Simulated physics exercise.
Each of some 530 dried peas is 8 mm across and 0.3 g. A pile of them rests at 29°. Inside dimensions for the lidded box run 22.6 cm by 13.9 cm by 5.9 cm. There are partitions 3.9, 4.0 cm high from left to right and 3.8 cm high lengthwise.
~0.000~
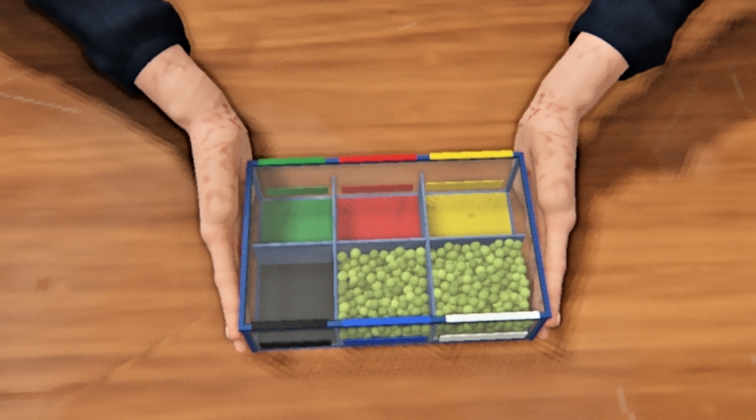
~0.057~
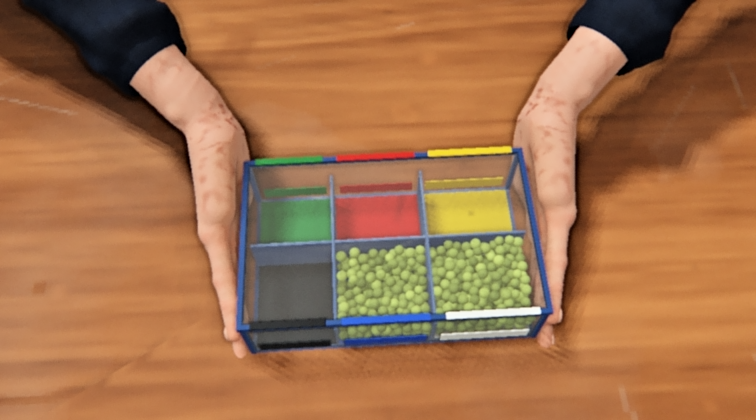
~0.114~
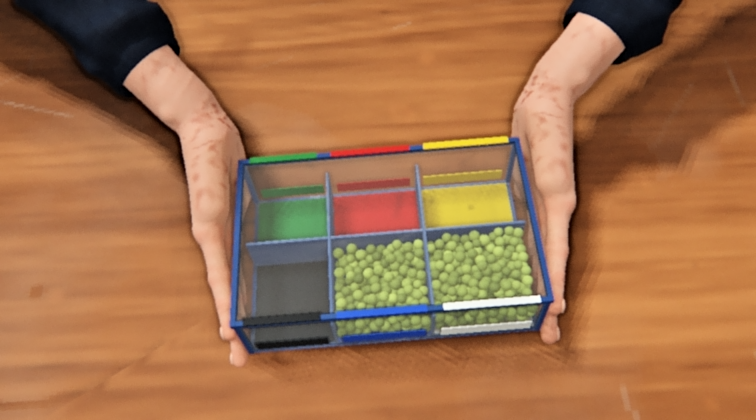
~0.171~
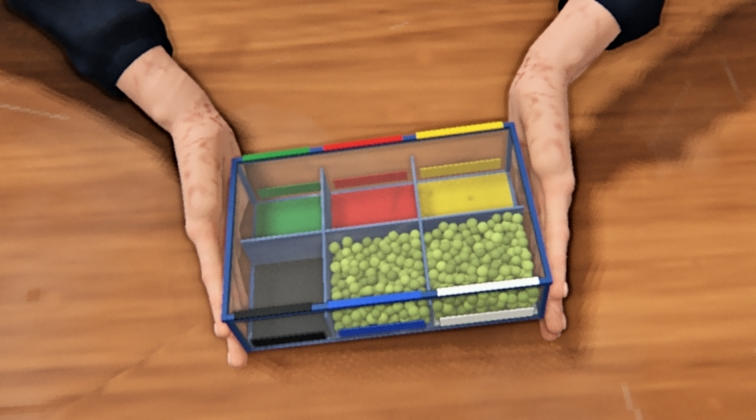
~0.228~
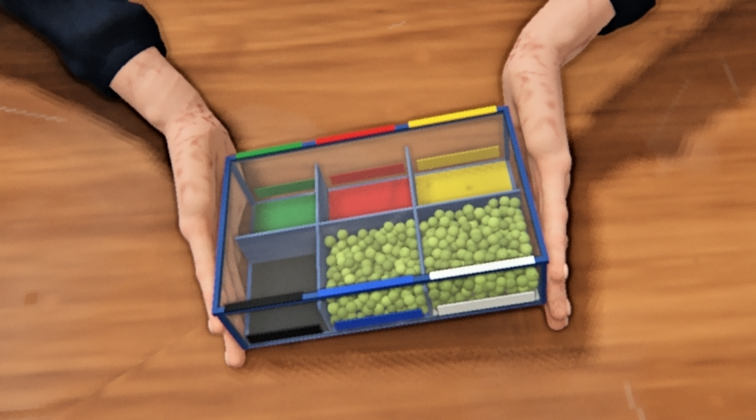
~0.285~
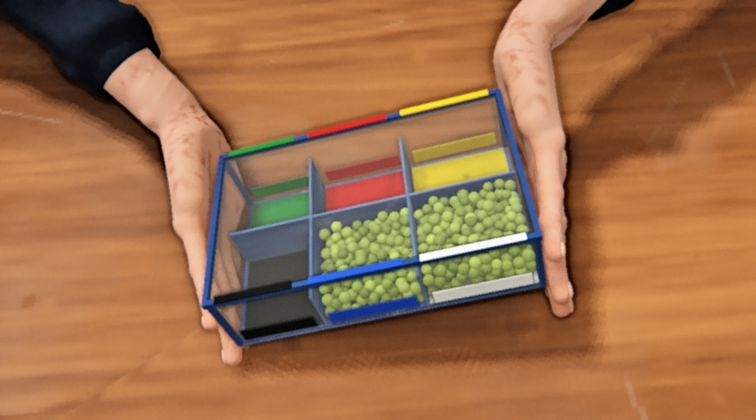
Two hands held a clear, divided box with green peas in the blue and white sections, then tilted it so its right side rose, while the peas stayed in those two compartments.
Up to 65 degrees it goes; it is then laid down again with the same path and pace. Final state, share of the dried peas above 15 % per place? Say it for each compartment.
Red N, blue Y, green N, yellow N, white Y, black N.
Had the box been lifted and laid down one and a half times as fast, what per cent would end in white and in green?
You'd end up with white at 45 percent and green at 10 percent.
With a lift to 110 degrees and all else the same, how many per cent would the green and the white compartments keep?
Shares: Green 50 and white 10, in per cent.
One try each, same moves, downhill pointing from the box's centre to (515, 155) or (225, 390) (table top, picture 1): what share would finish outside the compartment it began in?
Estimate: Some 15 % and some 10 % respectively.
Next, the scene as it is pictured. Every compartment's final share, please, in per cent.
Red 10; blue 35; green 10; yellow 5; white 45; black 0 (in a hundred).
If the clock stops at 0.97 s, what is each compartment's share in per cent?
Red 5, blue 40, green 0, yellow 0, white 50, black 0.
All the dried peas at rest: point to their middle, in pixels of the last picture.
(407, 276).
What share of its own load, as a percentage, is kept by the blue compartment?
It works out to near 80 percent.
After 0.97 s, tilt 63 degrees; red 5 %, blue 40 %, white 50 %.
After 1.43 s, tilt 26 degrees; red 10 %, blue 35 %, green 10 %, yellow 5 %, white 45 %.
Then, at 1.96 s, tilt 0 degrees; red 10 %, blue 35 %, green 10 %, yellow 5 %, white 45 %.
By 2.4 s all is still; red 10 %, blue 35 %, green 10 %, yellow 5 %, white 45 %, black 0 %.
